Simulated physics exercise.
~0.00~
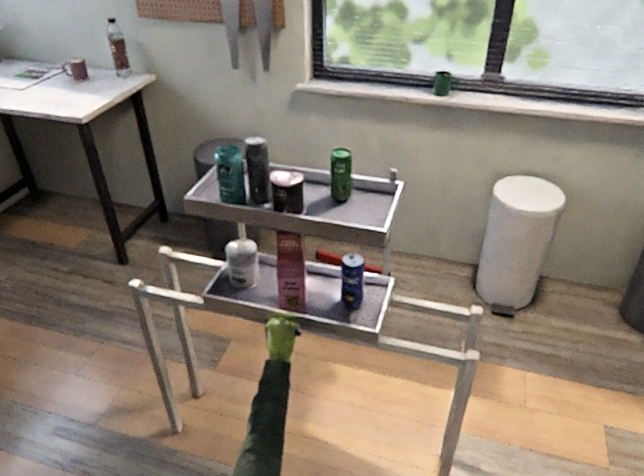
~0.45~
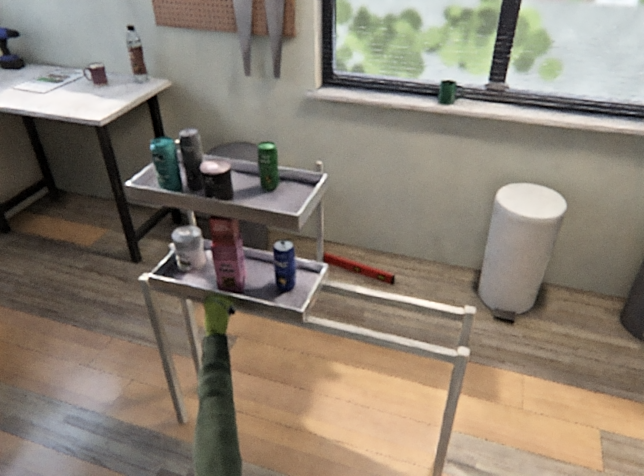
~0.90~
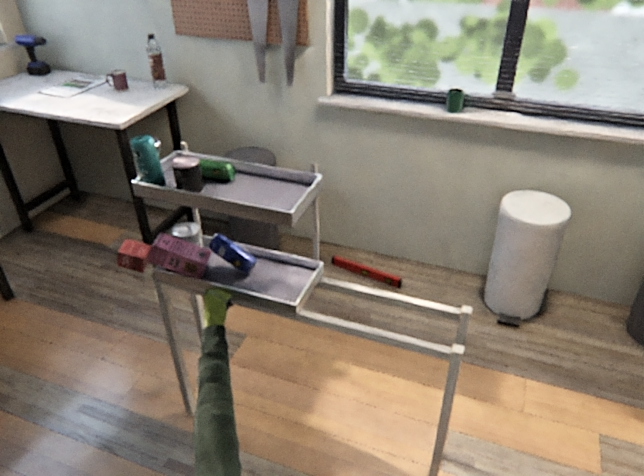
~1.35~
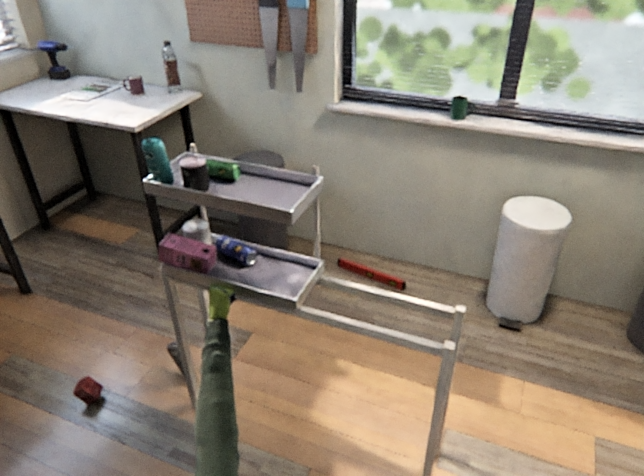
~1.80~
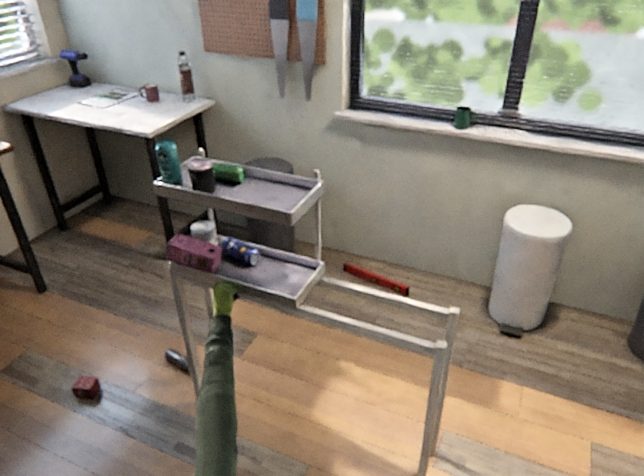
At first, a two-level tray holding cans, tins and cartons stands upright on a pale rail frame, with a green-gloved hand at its lower front edge. The hand pushes the tray left along the rails, and the things on it begin to tip. As the tray reaches the left end, the pink carton, blue can and green can topple, while the red carton and grey can go over the edge. The red carton drops to the wooden floor. Finally the tray rests at the left, with the turquoise can, black tin and white tin still standing.
